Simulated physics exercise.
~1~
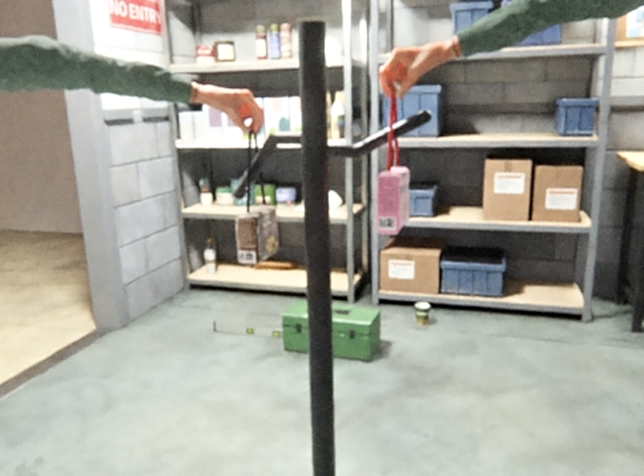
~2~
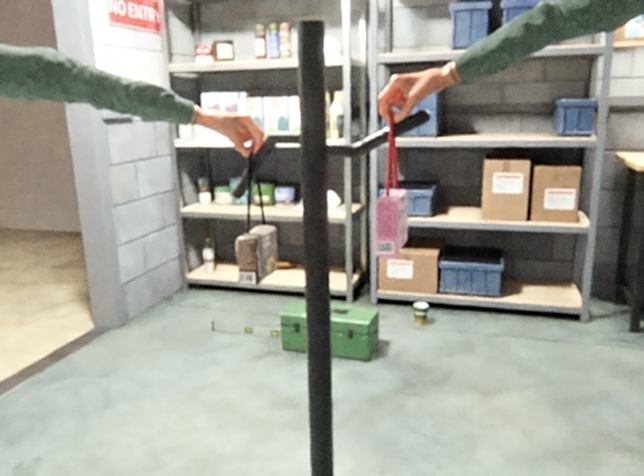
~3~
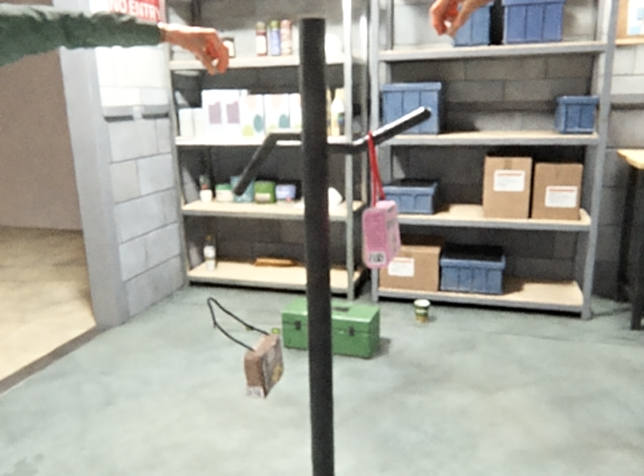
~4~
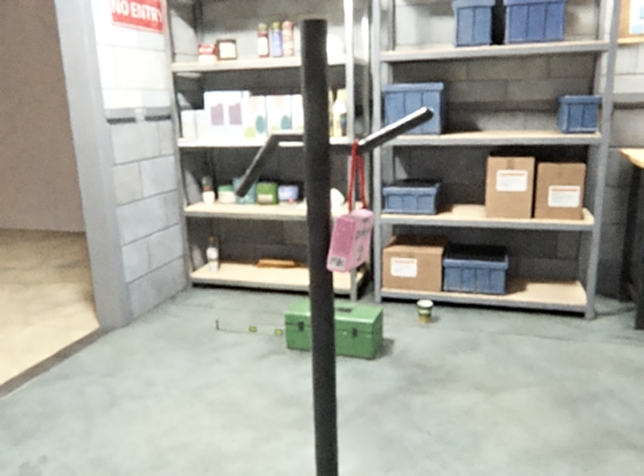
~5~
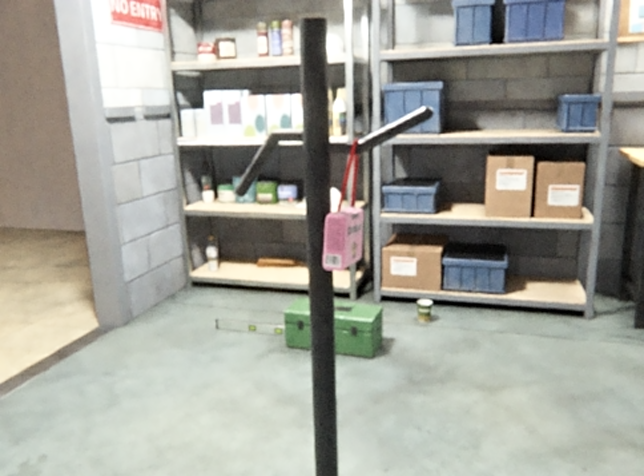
Two hands lowering pouches onto a stand's pegs and letting go, the brown one falling, the pink one swinging but staying hung.
